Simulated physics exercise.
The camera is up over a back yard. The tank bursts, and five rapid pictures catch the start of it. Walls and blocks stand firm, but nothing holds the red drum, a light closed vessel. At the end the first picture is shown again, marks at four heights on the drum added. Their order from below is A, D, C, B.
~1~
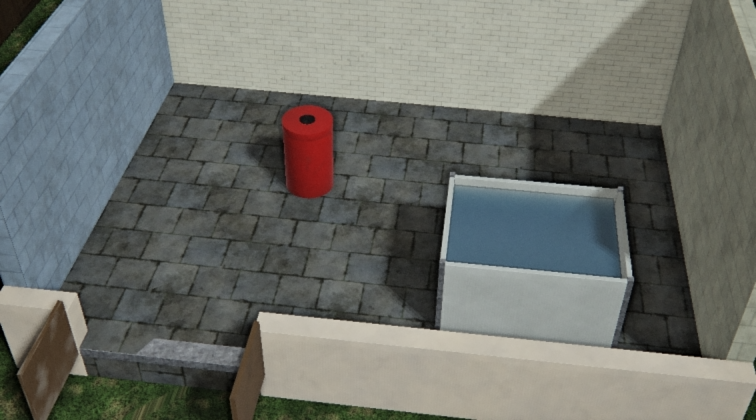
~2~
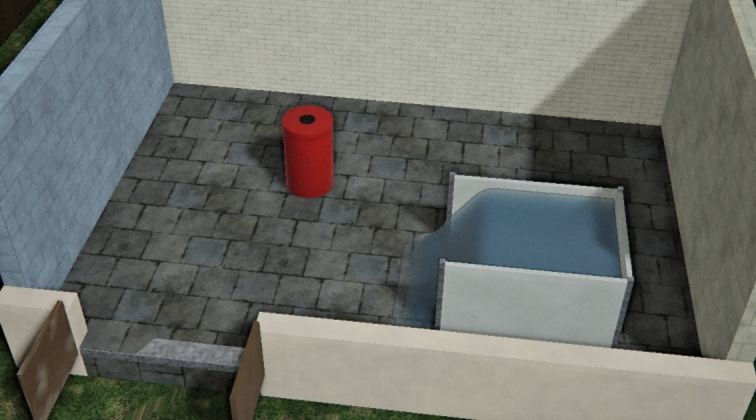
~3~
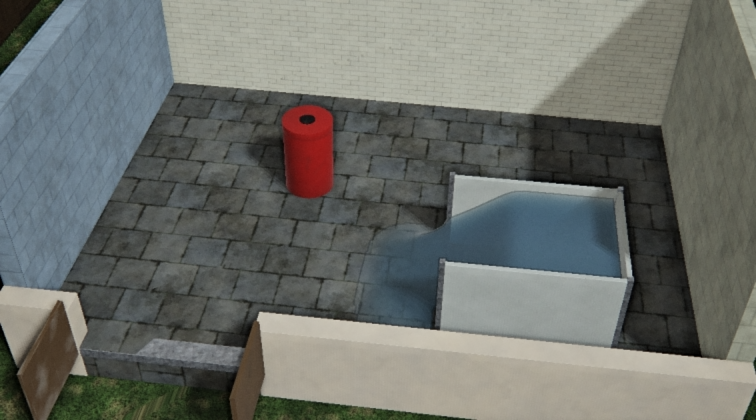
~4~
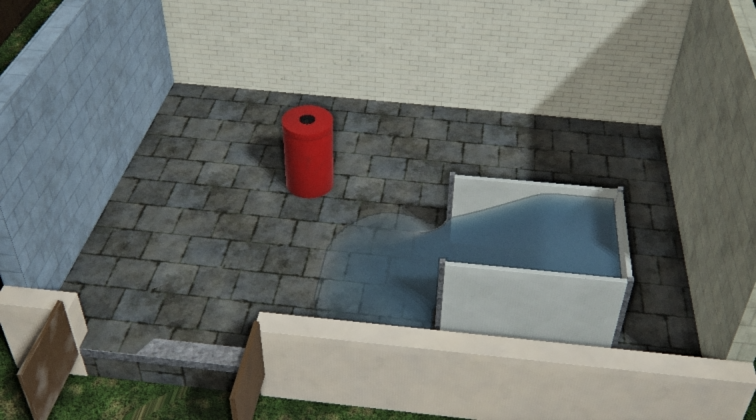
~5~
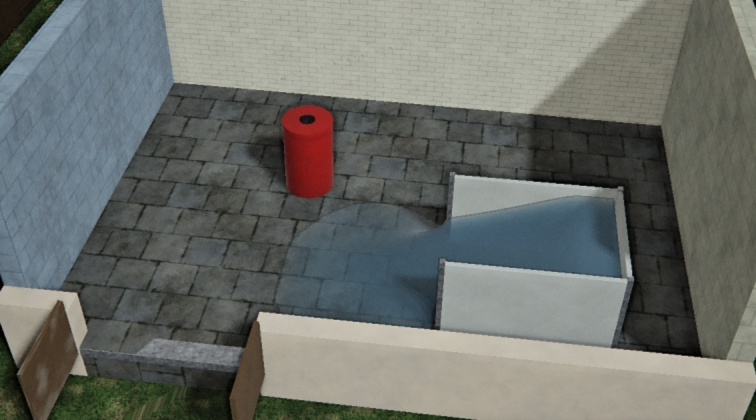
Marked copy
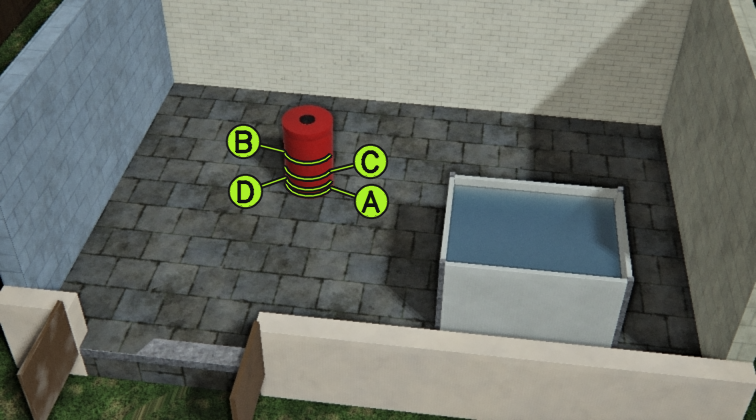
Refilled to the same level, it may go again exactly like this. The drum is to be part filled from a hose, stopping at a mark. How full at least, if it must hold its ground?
Mark C.
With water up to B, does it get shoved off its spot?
No, not at all.
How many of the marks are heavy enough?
Two.
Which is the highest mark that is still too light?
That is mark D.
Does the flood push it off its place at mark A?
Yes, it does.
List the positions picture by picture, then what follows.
Lid of the red drum at (307, 120); tank full, its middle at (535, 231); open gate at (168, 306).
Water covers 2 % of the ground and is seen nearest the drum at (415, 243).
Water covers 5 % of the ground and is seen nearest the drum at (394, 230).
Water covers 8 % of the ground and is seen nearest the drum at (367, 220).
Lid of the red drum at (307, 120); water covers 12 % of the ground and is seen nearest the drum at (353, 208).
On the marked copy, A at (305, 195); B at (303, 163); C at (304, 179); D at (305, 189); from the bottom up A, D, C, B.
With A, it is pushed about 5 times its own width away.
With B, it does not move.
With C, it does not move.
With D, it is pushed about its own width away.
